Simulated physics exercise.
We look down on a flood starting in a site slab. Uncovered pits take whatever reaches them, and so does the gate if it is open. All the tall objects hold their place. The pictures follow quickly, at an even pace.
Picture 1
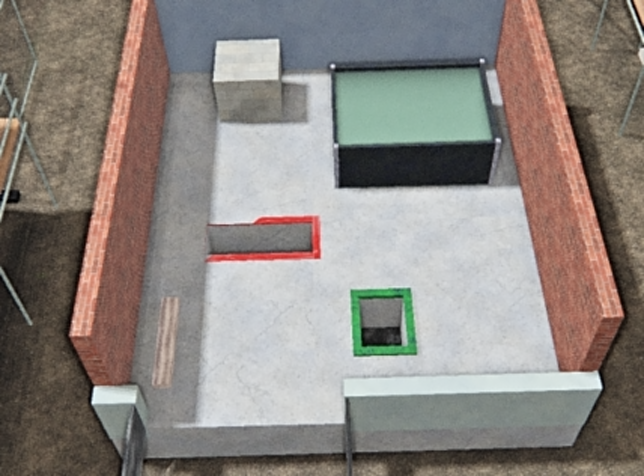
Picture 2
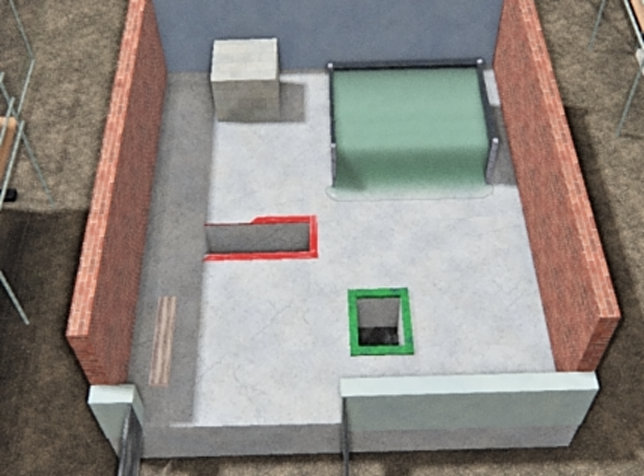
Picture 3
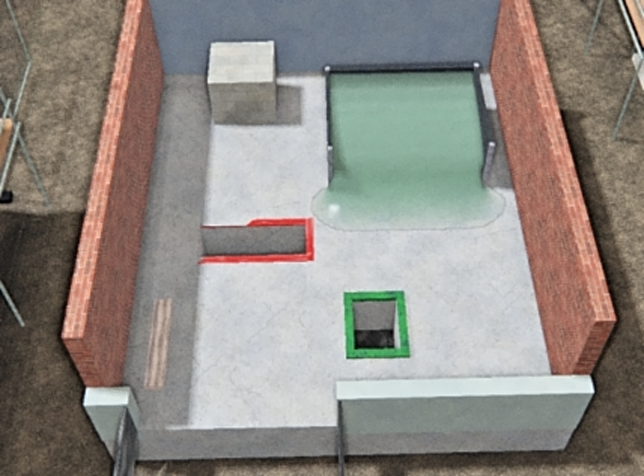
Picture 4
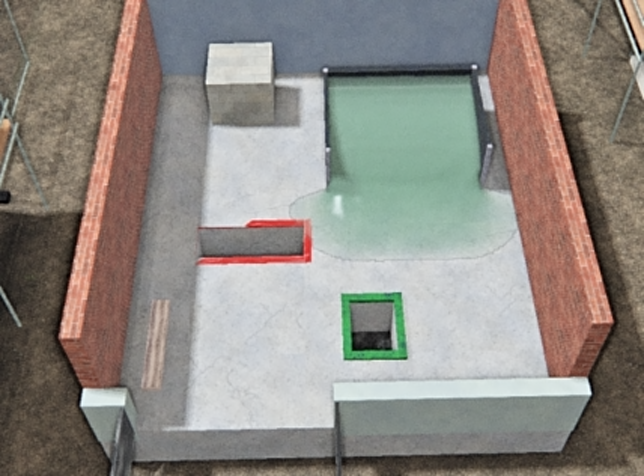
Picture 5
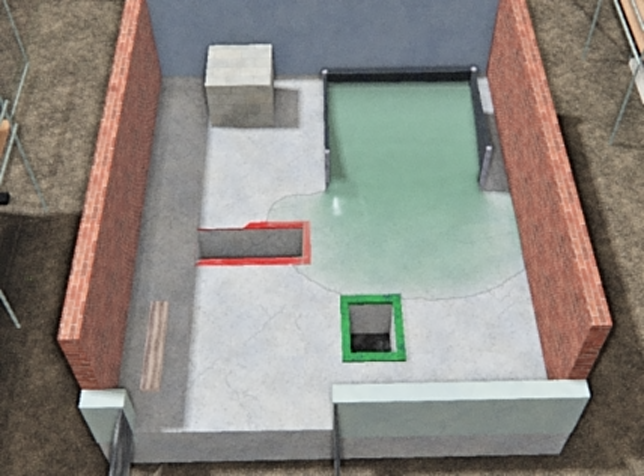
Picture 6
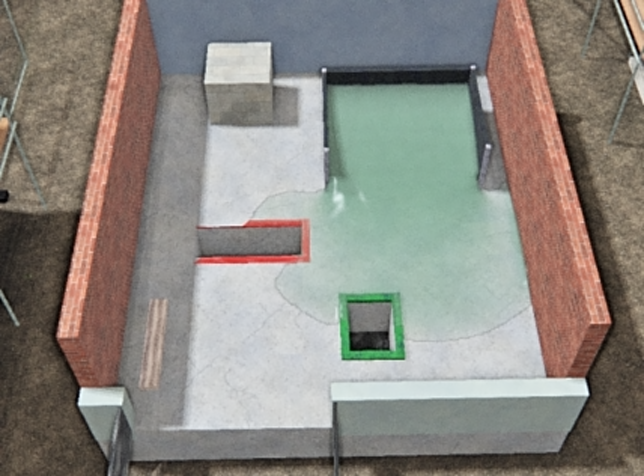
Greenish water poured out of the open front of a dark-sided tank and fanned across the pale floor between brick walls, spreading past the red-edged slot and around the green-framed square hole.
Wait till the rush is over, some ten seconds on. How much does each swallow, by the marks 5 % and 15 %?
The gate takes over 15 %; the green pit takes over 15 %; the red pit takes from 5 to 15 %.
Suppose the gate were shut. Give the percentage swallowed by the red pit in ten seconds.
Roughly, in per cent: Red 20.
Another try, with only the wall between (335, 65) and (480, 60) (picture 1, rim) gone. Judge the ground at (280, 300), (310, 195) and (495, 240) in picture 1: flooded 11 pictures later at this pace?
One after the other: Dry, awash, wet.
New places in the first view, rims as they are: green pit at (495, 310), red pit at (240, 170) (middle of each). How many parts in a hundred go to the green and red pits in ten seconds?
In per cent: Green 40, red 2.
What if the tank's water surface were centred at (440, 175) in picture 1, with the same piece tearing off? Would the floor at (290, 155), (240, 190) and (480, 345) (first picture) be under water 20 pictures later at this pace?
In that order: No water, clear, awash.
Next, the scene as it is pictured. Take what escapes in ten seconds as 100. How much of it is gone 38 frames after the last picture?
Roughly 80 per cent.
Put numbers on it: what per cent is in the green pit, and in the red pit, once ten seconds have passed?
In turn 26 and 10 per cent.
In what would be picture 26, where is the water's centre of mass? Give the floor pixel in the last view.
Around (411, 288).
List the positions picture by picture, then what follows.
In the first picture, still water in the open tank at (412, 107).
In the second picture, water pours out at (412, 172) and has run to (329, 189).
In the third picture, water pours out at (408, 176) and has run to (318, 209).
In the fourth picture, the front is at (305, 232), out from the gap at (406, 179).
In the fifth picture, water pours out at (405, 181) and has run to (523, 262).
In the sixth picture, the front is at (460, 334), out from the gap at (404, 180).
A moment on, water covers 45 % of the floor; the gate 0 %, the green pit 6 %, the red pit 2 %.
Next, water covers 50 % of the floor; the gate 3 %, the green pit 11 %, the red pit 3 %.
Then, water covers 50 % of the floor; the gate 9 %, the green pit 18 %, the red pit 4 %.
Later, water covers 70 % of the floor; the gate 16 %, the green pit 24 %, the red pit 6 %.
In the end, water covers 90 % of the floor; the gate 24 %, the green pit 25 %, the red pit 10 %.
